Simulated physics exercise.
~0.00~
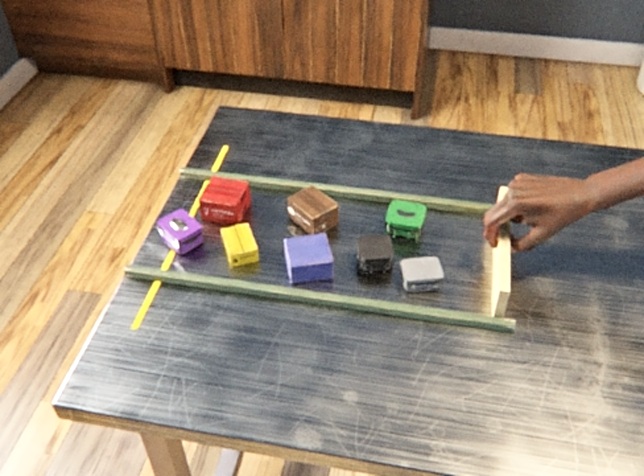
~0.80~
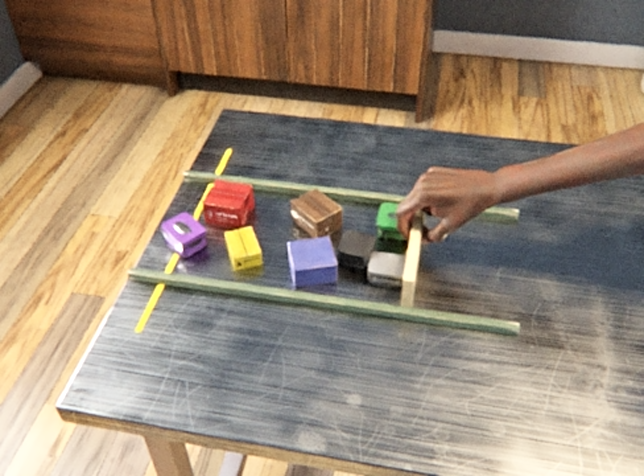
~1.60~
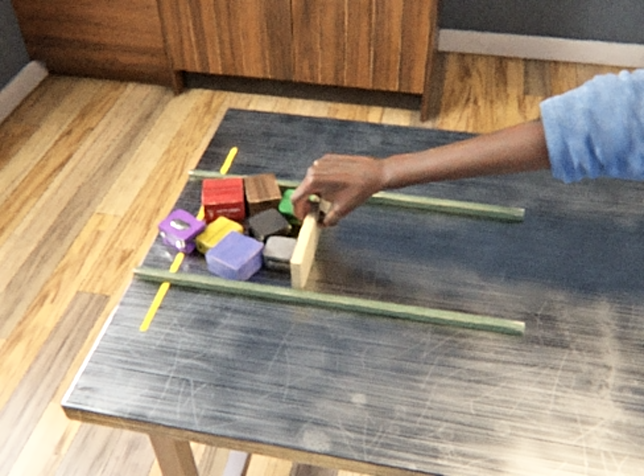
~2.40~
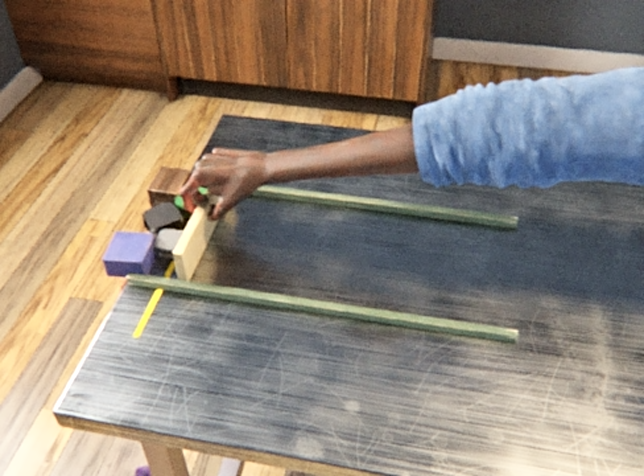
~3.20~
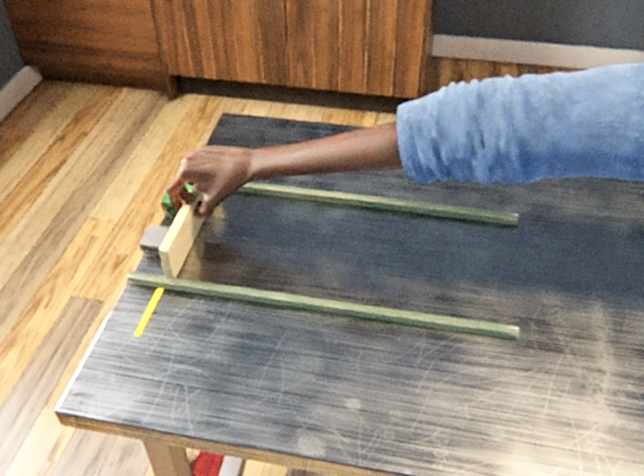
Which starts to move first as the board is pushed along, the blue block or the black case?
The black case starts to move first, while the blue block is still in its place. The blue block only shifts later, as the board pushes farther left.
On a dark, scratched tabletop in a room with a wooden floor, seen from above at an angle, two green strips form a channel leading to a yellow tape line near the left end. Small red, purple, yellow, brown, blue, black, green and grey boxes and cases sit between the strips. A hand slides an upright pale board leftward, first gathering the nearest pieces, then crowding them all together. As the board nears the tape, pieces go over the end. Finally the hand holds the board by the tape, with the grey and green cases still beside it and the red box down below the table.
